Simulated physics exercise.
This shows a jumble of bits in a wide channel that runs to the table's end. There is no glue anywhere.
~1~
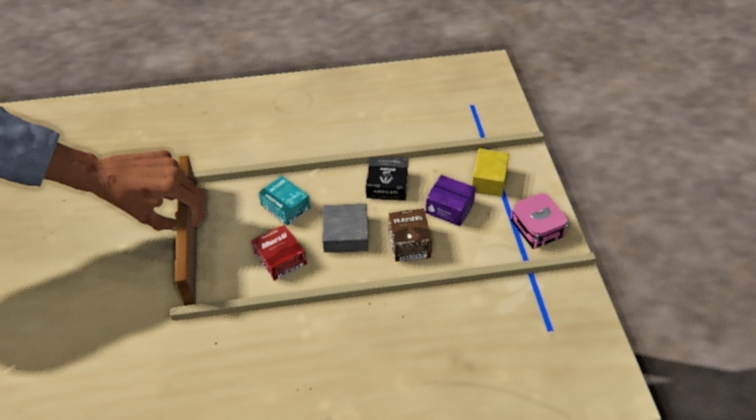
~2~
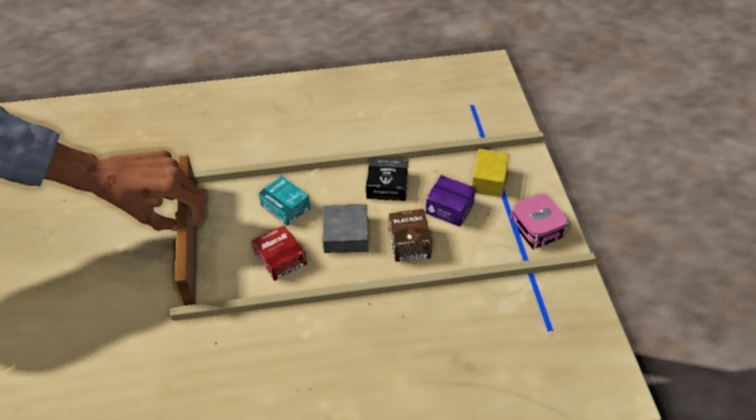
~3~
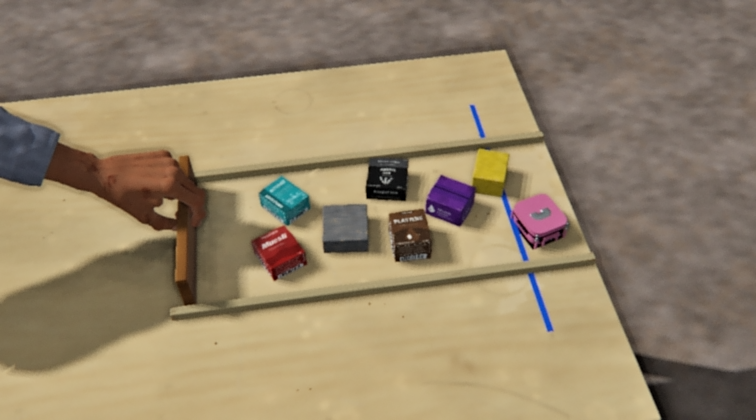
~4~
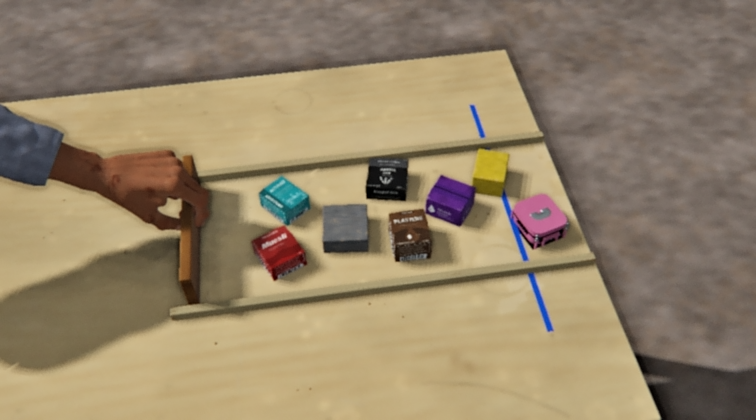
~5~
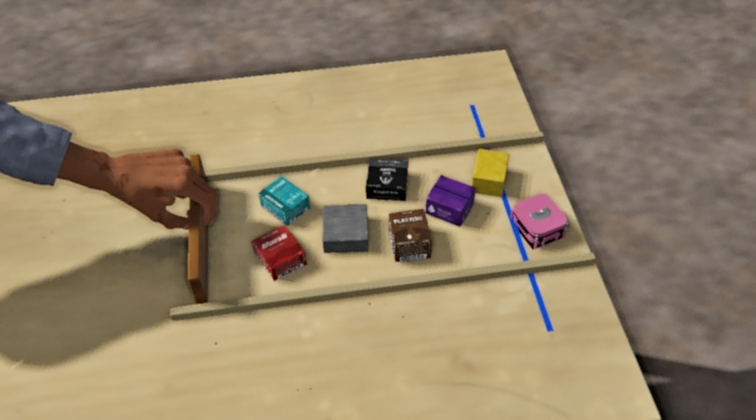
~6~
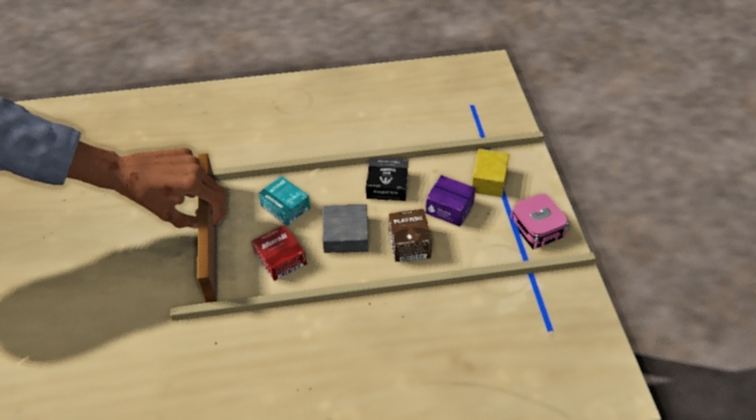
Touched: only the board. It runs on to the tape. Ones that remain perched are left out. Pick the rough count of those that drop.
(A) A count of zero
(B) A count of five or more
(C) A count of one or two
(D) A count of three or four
Option D: A count of three or four.
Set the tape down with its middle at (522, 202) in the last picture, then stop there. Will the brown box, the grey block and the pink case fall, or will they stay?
Well, the brown box plunges, the grey block sits tight, and the pink case plunges.
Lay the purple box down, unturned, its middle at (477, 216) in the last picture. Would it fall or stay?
Observed: The purple box is not kept up.
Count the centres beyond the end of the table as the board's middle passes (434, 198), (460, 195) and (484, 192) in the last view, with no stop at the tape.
Going through the three positions, you'd get 0, 0 and 2.
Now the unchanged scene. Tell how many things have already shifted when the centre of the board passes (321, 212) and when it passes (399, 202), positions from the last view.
At that stage 4; at the next, 7.
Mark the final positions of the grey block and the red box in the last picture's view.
The grey block stops around (539, 199); the red box around (541, 241).
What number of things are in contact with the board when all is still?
That comes to 3.
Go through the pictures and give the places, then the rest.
In the first picture, pink case (539, 221); yellow block (490, 173); purple box (451, 200); board (187, 228); tape (506, 204).
In the second picture, yellow block (490, 173); board (187, 228).
In the third picture, purple box (451, 201); red box (279, 253).
In the fourth picture, pink case (539, 221); turquoise box (284, 201).
In the fifth picture, yellow block (490, 173); black box (387, 179).
In the sixth picture, pink case (539, 221); yellow block (490, 173); purple box (451, 201); board (208, 226); tape (506, 204).
A little later, none off yet; pink case at rest near (539, 221); yellow block at rest near (490, 173); purple box at rest near (451, 201).
When it is over, the number that fall off is three or four; down, purple box, yellow block and pink case.
